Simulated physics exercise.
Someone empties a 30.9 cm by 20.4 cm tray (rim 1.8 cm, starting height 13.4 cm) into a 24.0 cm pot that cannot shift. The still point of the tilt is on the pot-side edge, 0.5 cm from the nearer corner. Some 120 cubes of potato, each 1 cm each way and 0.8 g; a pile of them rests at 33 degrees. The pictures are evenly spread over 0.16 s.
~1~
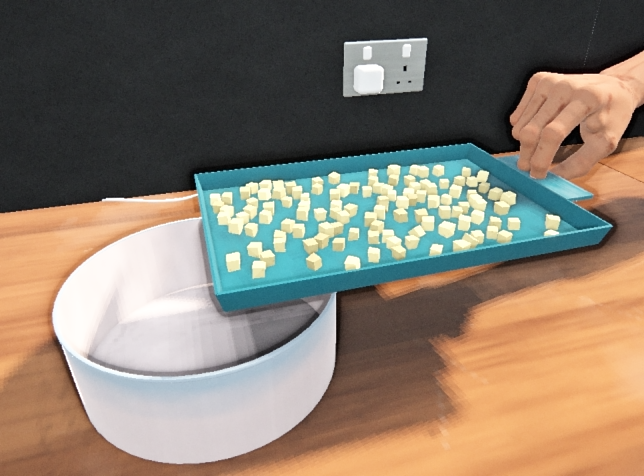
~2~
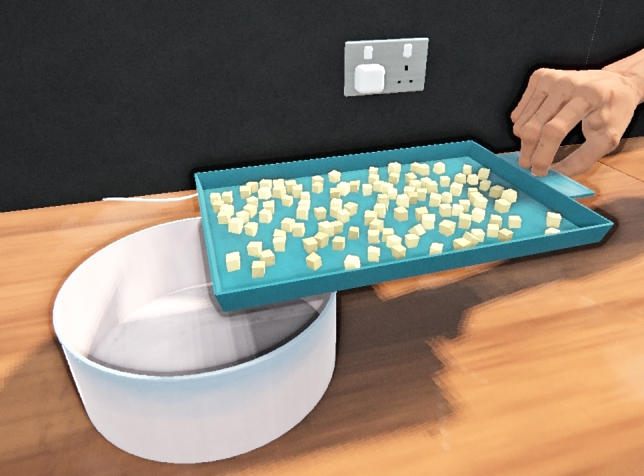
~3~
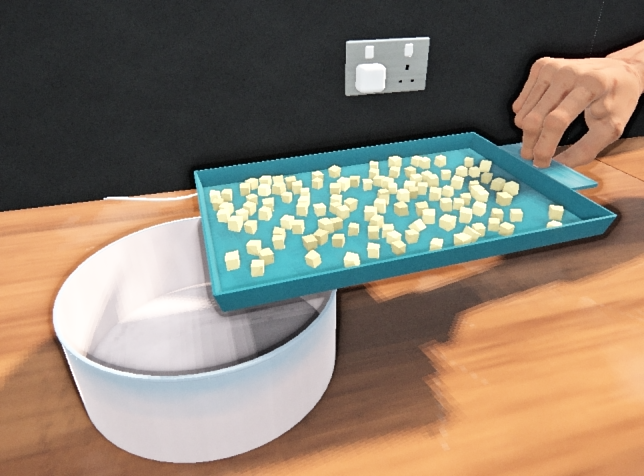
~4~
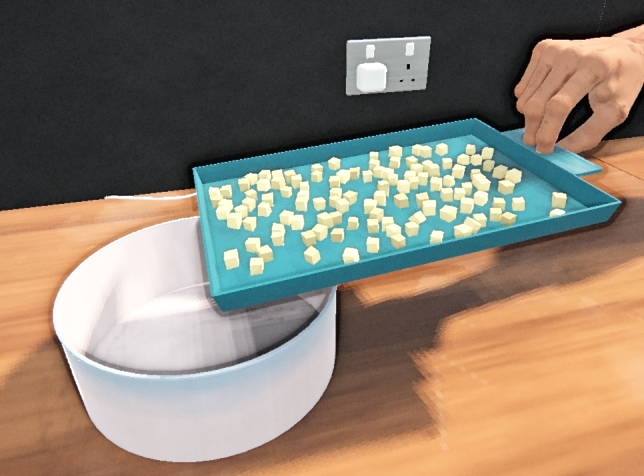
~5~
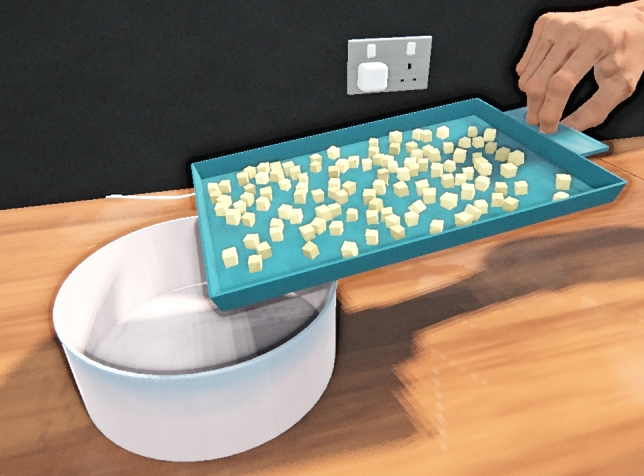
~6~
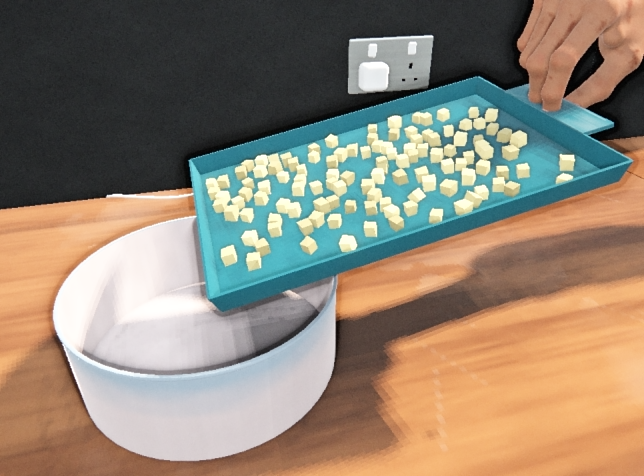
Hand slowly raising the right end of a teal tray of pale cubes, its left edge staying over a white pot.
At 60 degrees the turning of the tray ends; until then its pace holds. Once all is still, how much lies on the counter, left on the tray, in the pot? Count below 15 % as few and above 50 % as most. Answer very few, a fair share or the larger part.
On the counter: A fair share; left on the tray: A fair share; in the pot: A fair share.
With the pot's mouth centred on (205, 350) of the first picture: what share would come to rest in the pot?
About 60 per cent.
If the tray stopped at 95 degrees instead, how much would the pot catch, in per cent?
It would be near 50 per cent.
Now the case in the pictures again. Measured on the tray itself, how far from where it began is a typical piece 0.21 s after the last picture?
About 0 cm.
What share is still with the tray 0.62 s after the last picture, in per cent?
Roughly 55 per cent.
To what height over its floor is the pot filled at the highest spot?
Some 1.0 cm.
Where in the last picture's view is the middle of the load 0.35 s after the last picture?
Near (284, 106).
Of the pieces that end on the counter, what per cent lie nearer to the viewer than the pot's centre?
Some 100 per cent.
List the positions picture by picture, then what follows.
Tray tilt 0 degrees, front corners at (222, 289) and (604, 224); middle of the pieces at (380, 212); pot at (202, 278), in the first picture.
Tray tilt 1 degrees, front corners at (221, 290) and (605, 222); middle of the pieces at (380, 210), in the second picture.
Tray tilt 2 degrees, front corners at (220, 290) and (608, 214); middle of the pieces at (380, 206), in the third picture.
Tray tilt 5 degrees, front corners at (218, 290) and (612, 200), lowest corner left front; middle of the pieces at (380, 198), in the fourth picture.
Tray tilt 8 degrees, front corners at (216, 291) and (618, 181), lowest corner left front; middle of the pieces at (380, 187), in the fifth picture.
Tray tilt 12 degrees, front corners at (214, 292) and (623, 160), lowest corner left front; middle of the pieces at (378, 176); pot at (202, 276), in the sixth picture.
Then, 0.21 s after the last picture, tilt 37 degrees; the tray holds 100 %, the pot 0 %.
Then, 0.35 s after the last picture, tilt 53 degrees; the tray holds 100 %, the pot 0 %.
Then, 0.62 s after the last picture, tilt 60 degrees; the tray holds 55 %, the pot 15 %.
In the end, counter 35 %, tray 35 %, pot 30 %.
